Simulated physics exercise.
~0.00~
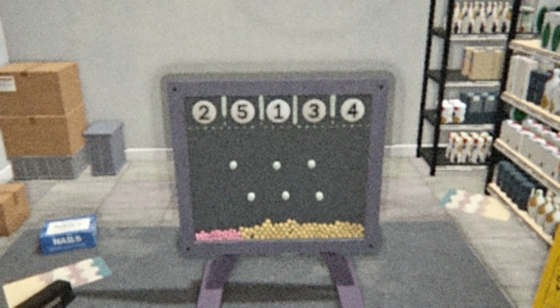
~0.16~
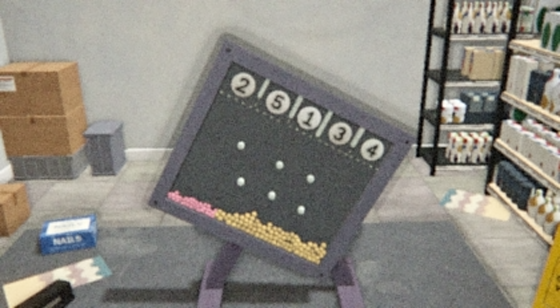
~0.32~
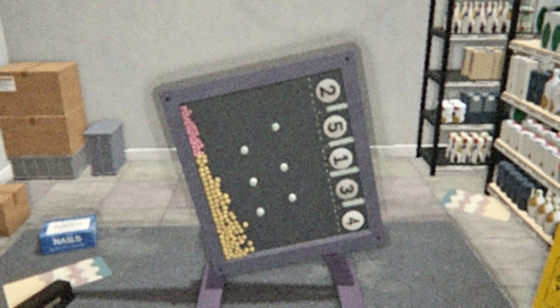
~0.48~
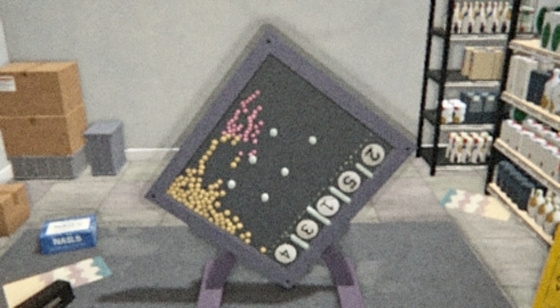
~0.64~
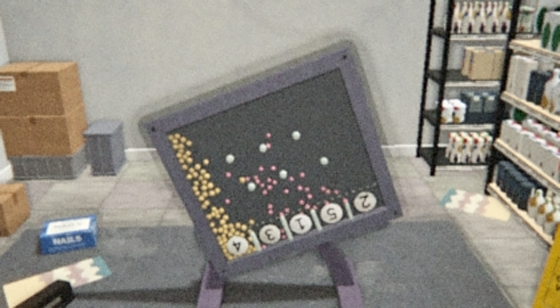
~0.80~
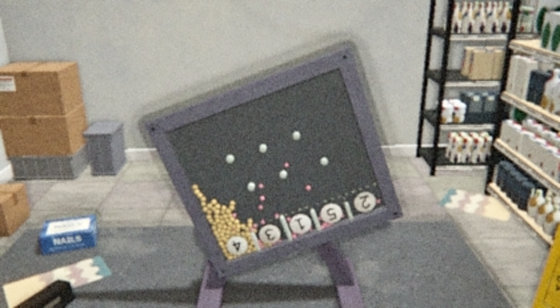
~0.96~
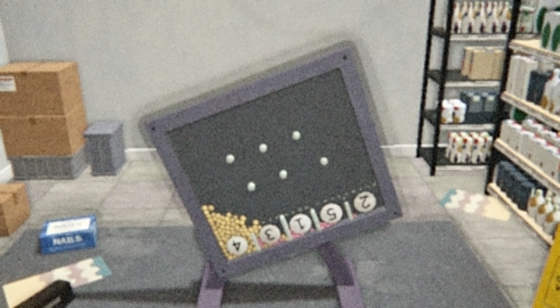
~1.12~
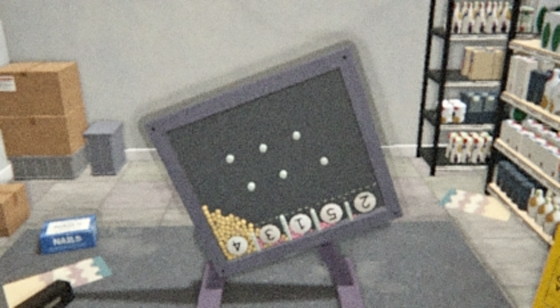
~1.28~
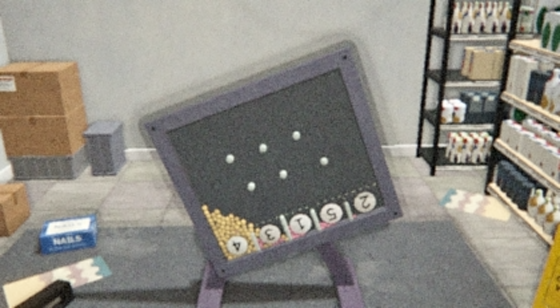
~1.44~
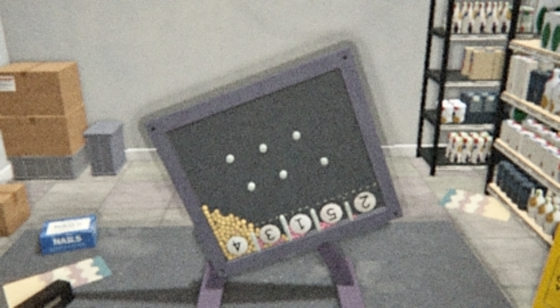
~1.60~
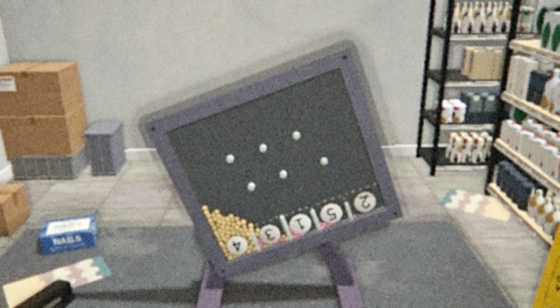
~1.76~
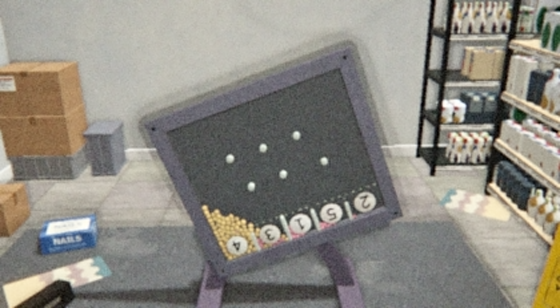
Framed board of pale and pink beads turning clockwise until nearly upside down, beads spilling past pegs and settling in numbered pockets.
